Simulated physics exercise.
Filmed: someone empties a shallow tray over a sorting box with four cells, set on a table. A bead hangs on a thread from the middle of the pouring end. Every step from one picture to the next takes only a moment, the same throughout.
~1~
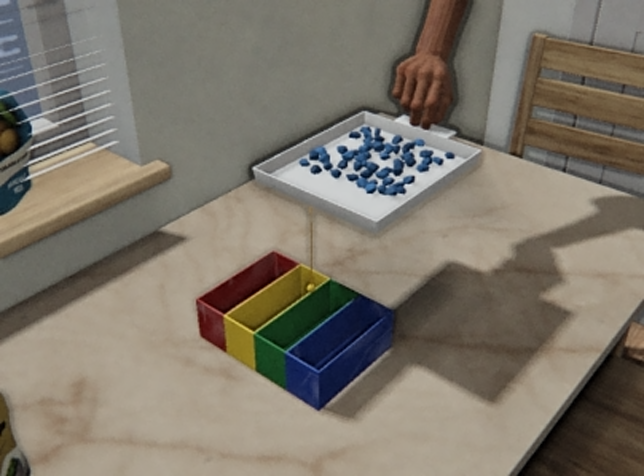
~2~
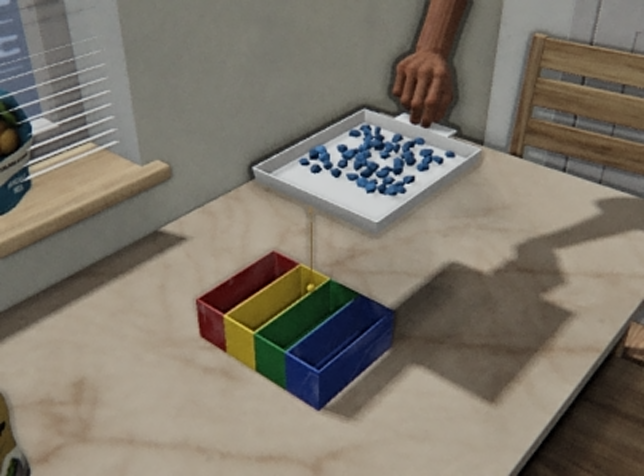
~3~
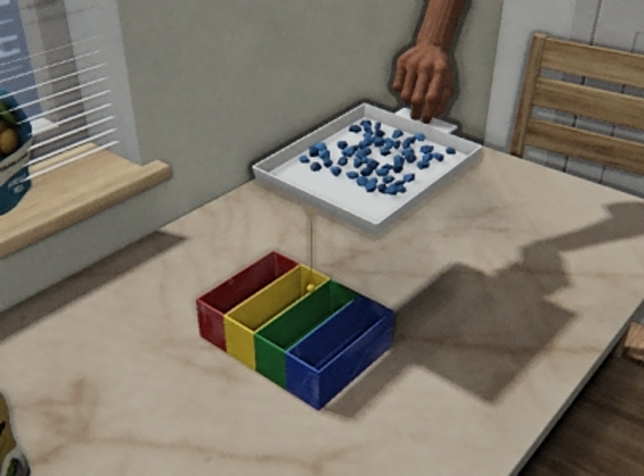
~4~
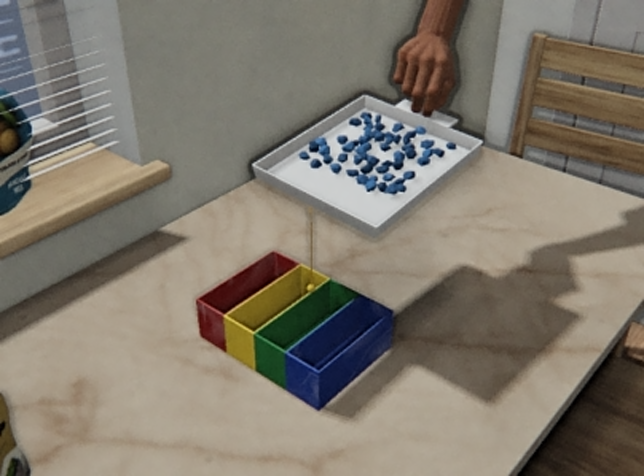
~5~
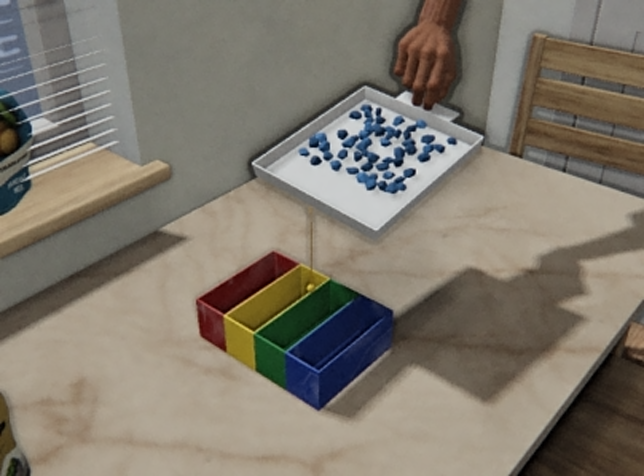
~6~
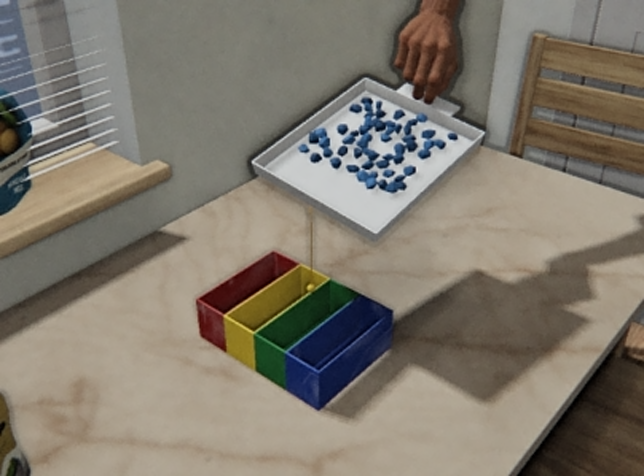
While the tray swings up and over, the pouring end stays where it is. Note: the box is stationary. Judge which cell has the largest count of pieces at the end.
Largest count: Blue.
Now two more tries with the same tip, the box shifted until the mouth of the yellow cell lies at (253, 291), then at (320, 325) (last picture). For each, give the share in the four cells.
First case around 10 %, second case around 100 %.
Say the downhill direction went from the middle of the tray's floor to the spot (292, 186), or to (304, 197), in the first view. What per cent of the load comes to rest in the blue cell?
Lab note: Try 1 = 0 %, try 2 = 0 %.
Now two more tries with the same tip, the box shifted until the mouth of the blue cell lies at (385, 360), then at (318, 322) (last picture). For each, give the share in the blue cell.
Around 10 and then 10 per cent.
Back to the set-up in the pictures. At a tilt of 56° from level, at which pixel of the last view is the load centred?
Roughly at (370, 207).
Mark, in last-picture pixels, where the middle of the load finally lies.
The centre comes to rest close to (355, 361).
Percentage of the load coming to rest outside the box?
Roughly 40 percent.
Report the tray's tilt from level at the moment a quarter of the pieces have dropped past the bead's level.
Roughly 95 degrees.
Just after the last frame, tray tipped steeply; every one on the tray.
A moment on, tray tipped right over; roughly two thirds on the tray; about a tenth in the blue cell; roughly a quarter falling or outside the box.
Further on, tray tipped past a quarter turn; roughly two thirds in the blue cell; roughly a third falling or outside the box.
When it is over, tray tipped past a quarter turn; roughly two thirds in the blue cell; not one in the green cell; not one in the yellow cell; not one in the red cell; roughly a third outside the box.
